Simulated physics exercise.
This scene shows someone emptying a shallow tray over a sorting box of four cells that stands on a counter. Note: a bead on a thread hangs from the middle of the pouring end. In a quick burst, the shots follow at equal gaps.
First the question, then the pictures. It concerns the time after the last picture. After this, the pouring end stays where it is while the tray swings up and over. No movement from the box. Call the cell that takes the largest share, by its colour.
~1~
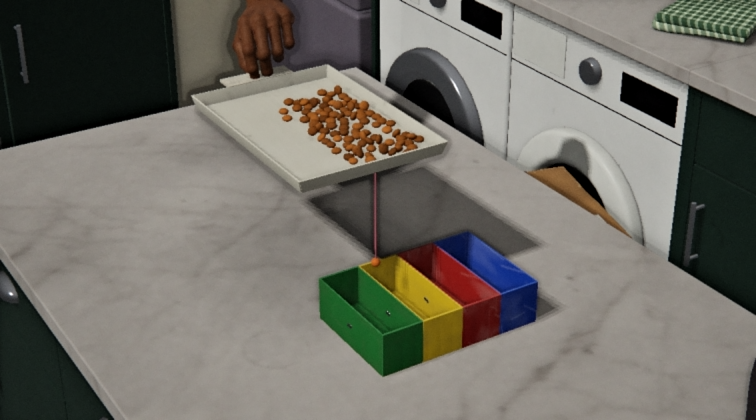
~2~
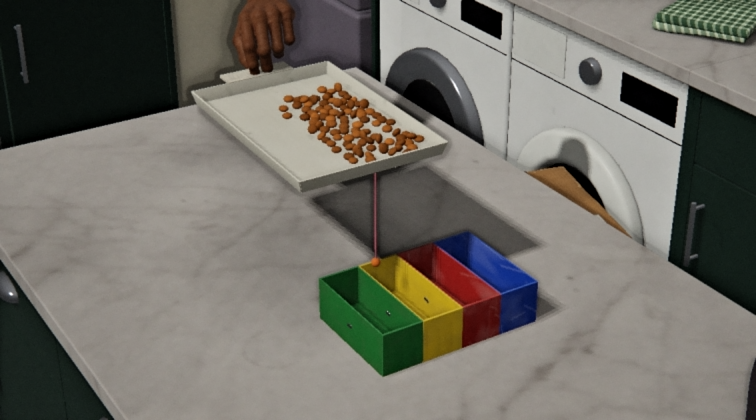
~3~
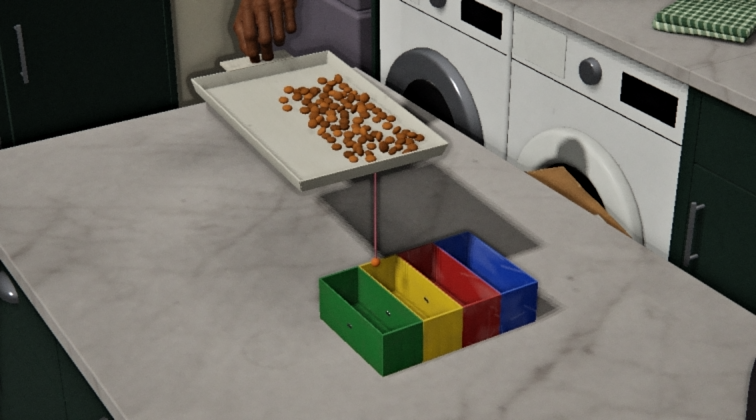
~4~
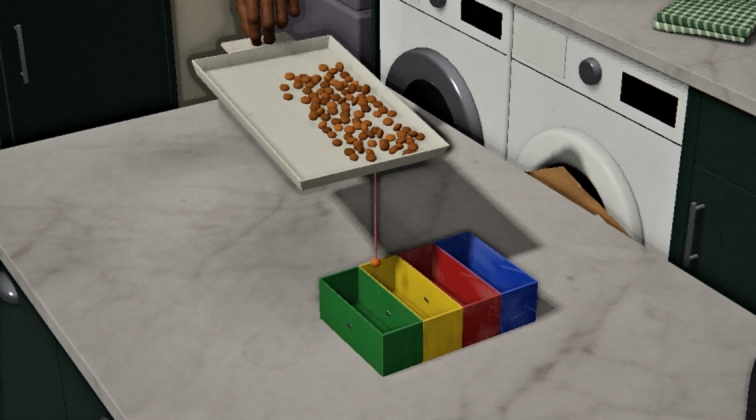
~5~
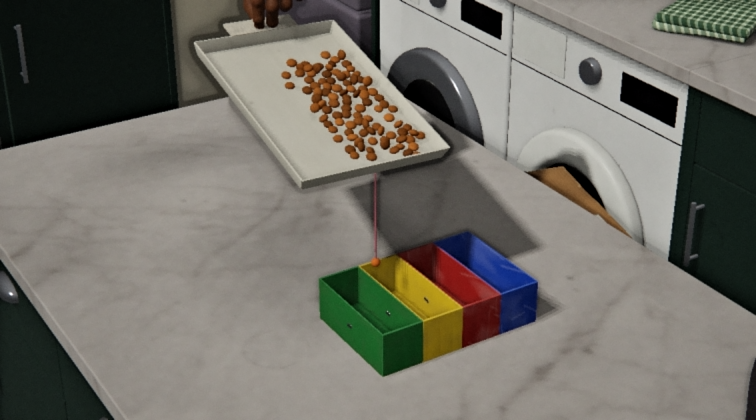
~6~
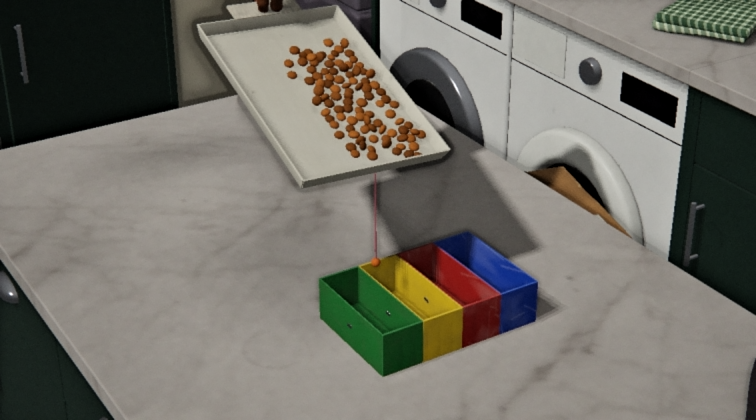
Most goes to the red cell.
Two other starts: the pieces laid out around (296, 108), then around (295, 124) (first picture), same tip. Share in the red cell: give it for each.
Roughly 50 and 40 percent, in that order.
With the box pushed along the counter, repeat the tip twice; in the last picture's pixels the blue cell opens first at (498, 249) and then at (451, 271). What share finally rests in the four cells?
The first gives 90 %, the second 90 %.
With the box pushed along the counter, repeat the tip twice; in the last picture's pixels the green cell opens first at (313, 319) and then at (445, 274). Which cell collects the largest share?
The first time it is blue, and the second time it is green.
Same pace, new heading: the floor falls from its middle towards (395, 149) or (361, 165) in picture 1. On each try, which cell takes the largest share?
Red, then the cell in yellow.
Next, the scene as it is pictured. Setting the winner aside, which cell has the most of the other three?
I'd say the yellow cell.
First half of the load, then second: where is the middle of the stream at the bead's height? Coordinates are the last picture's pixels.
The leading part at (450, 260), the rest of it at (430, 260).
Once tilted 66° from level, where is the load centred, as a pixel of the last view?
Check around (411, 150) in the last picture.
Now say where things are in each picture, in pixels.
Corners of the pouring end near (301, 179) and (442, 141), level; middle of the load near (344, 123), bits of cat kibble; bead on its thread near (376, 262); green cell near (403, 345); yellow cell near (442, 331); red cell near (481, 317); blue cell near (518, 304), in the first picture.
Corners of the pouring end near (301, 179) and (442, 141), level; middle of the load near (344, 121), in the second picture.
Corners of the pouring end near (302, 178) and (443, 142), tipped barely, lowest at the right corner; middle of the load near (345, 116), in the third picture.
Corners of the pouring end near (303, 178) and (444, 144), tipped a little, lowest at the right corner; middle of the load near (346, 109), in the fourth picture.
Corners of the pouring end near (304, 177) and (444, 146), tipped clearly, lowest at the right corner; middle of the load near (347, 102), in the fifth picture.
Corners of the pouring end near (305, 177) and (445, 147), tipped clearly, lowest at the right corner; middle of the load near (348, 96); green cell near (403, 345); yellow cell near (442, 331); red cell near (481, 317); blue cell near (518, 304), in the sixth picture.
Shortly afterwards, tray tipped steeply; all but a few on the tray; a little falling or outside the box.
Next, tray tipped past a quarter turn; a little on the tray; near a third in the red cell; near a quarter in the yellow cell; near a quarter in the blue cell; a little in the green cell; near a quarter falling or outside the box.
Some moments later, tray tipped past a quarter turn; near half in the red cell; near a quarter in the yellow cell; near a quarter in the blue cell; a little in the green cell; only a few falling or outside the box.
In the end, tray tipped past a quarter turn; near half in the red cell; near a quarter in the yellow cell; near a quarter in the blue cell; a little in the green cell; only a few outside the box.
